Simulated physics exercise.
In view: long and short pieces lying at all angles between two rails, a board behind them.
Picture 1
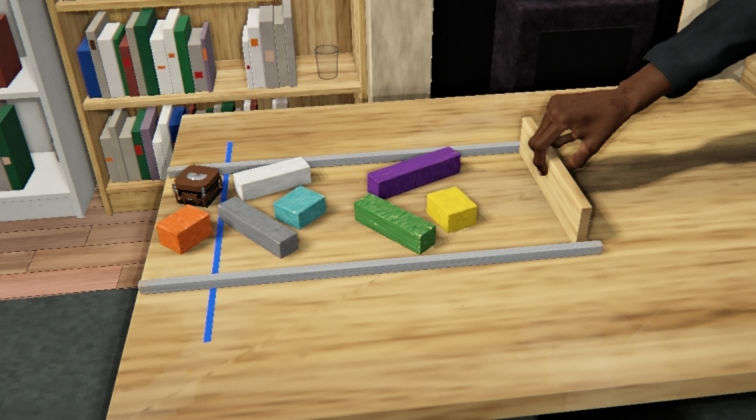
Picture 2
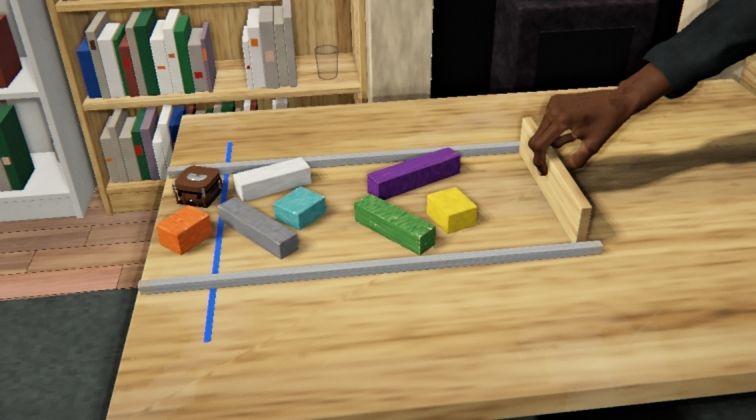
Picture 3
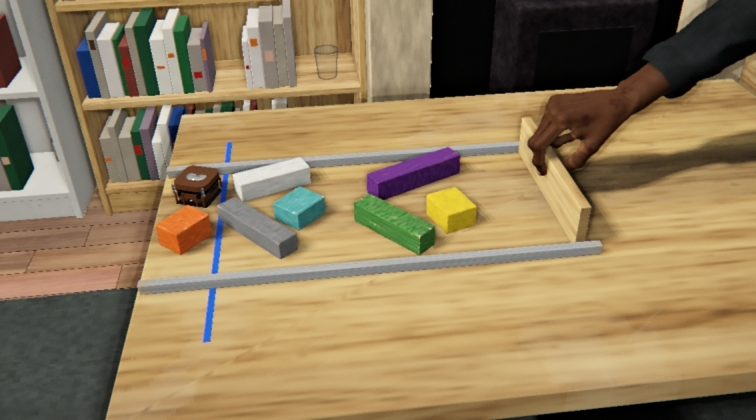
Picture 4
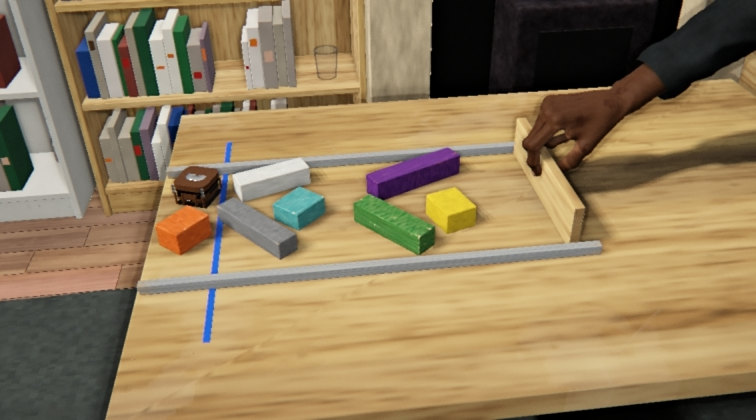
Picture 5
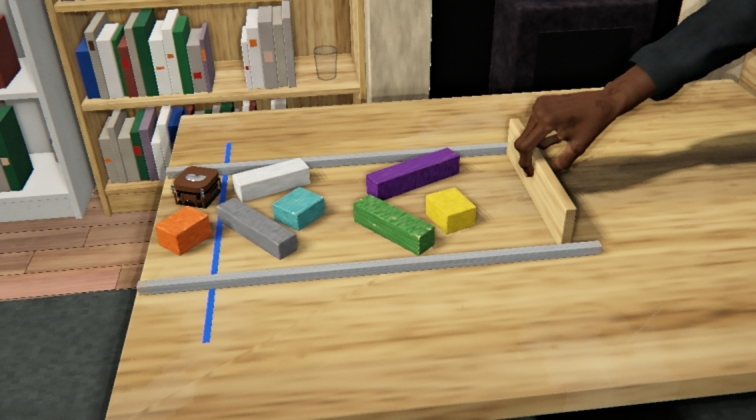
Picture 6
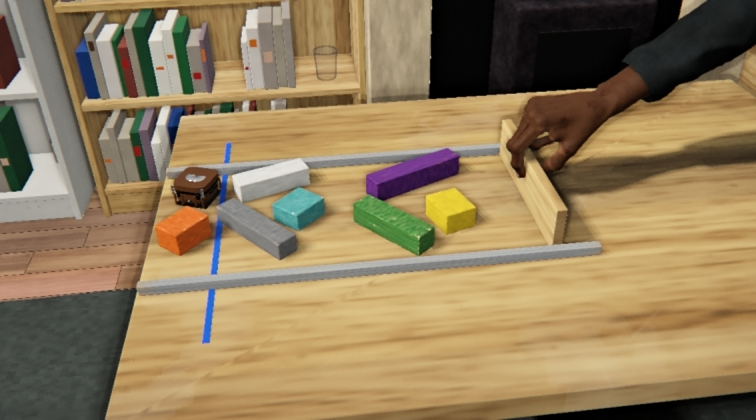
A hand held a wooden board upright behind some colourful blocks lying between two rails on a table, then slid it slightly left toward them, while the blocks and the small brown case stayed still.
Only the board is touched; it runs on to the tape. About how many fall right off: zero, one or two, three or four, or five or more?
The number that fall off is three or four.
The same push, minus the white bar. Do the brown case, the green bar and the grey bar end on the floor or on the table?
The brown case is kept, the green bar remains up, the grey bar is lost.
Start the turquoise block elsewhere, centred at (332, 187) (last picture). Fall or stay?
From there it is kept.
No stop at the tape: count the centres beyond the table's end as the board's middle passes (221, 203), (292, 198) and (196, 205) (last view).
The counts: 4, 1 and 5.
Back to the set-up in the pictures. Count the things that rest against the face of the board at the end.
In contact: 3.
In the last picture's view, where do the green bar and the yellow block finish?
The green bar at (173, 251), the yellow block at (200, 228).
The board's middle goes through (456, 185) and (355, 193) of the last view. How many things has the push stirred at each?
First 2, then 5.
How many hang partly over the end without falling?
Overhanging: 2.
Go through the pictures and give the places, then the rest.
In the first picture, orange block (185, 229); brown case (199, 186); grey bar (257, 227); board (551, 177); tape (221, 222).
In the second picture, brown case (199, 187); green bar (394, 223).
In the third picture, grey bar (257, 227); white bar (273, 179).
In the fourth picture, orange block (184, 230); turquoise block (299, 209).
In the fifth picture, brown case (198, 187); yellow block (451, 211).
In the sixth picture, orange block (184, 231); brown case (197, 188); grey bar (256, 228); board (529, 179); tape (220, 223).
Soon after, none off yet; orange block at rest near (184, 231); brown case at rest near (197, 188); grey bar at rest near (256, 228).
After that, none off yet; orange block displaced a little near (159, 238); brown case displaced a little near (184, 189); grey bar displaced a little near (217, 242).
In the end, the number that fall off is three or four; gone, turquoise block, grey bar, brown case and orange block.
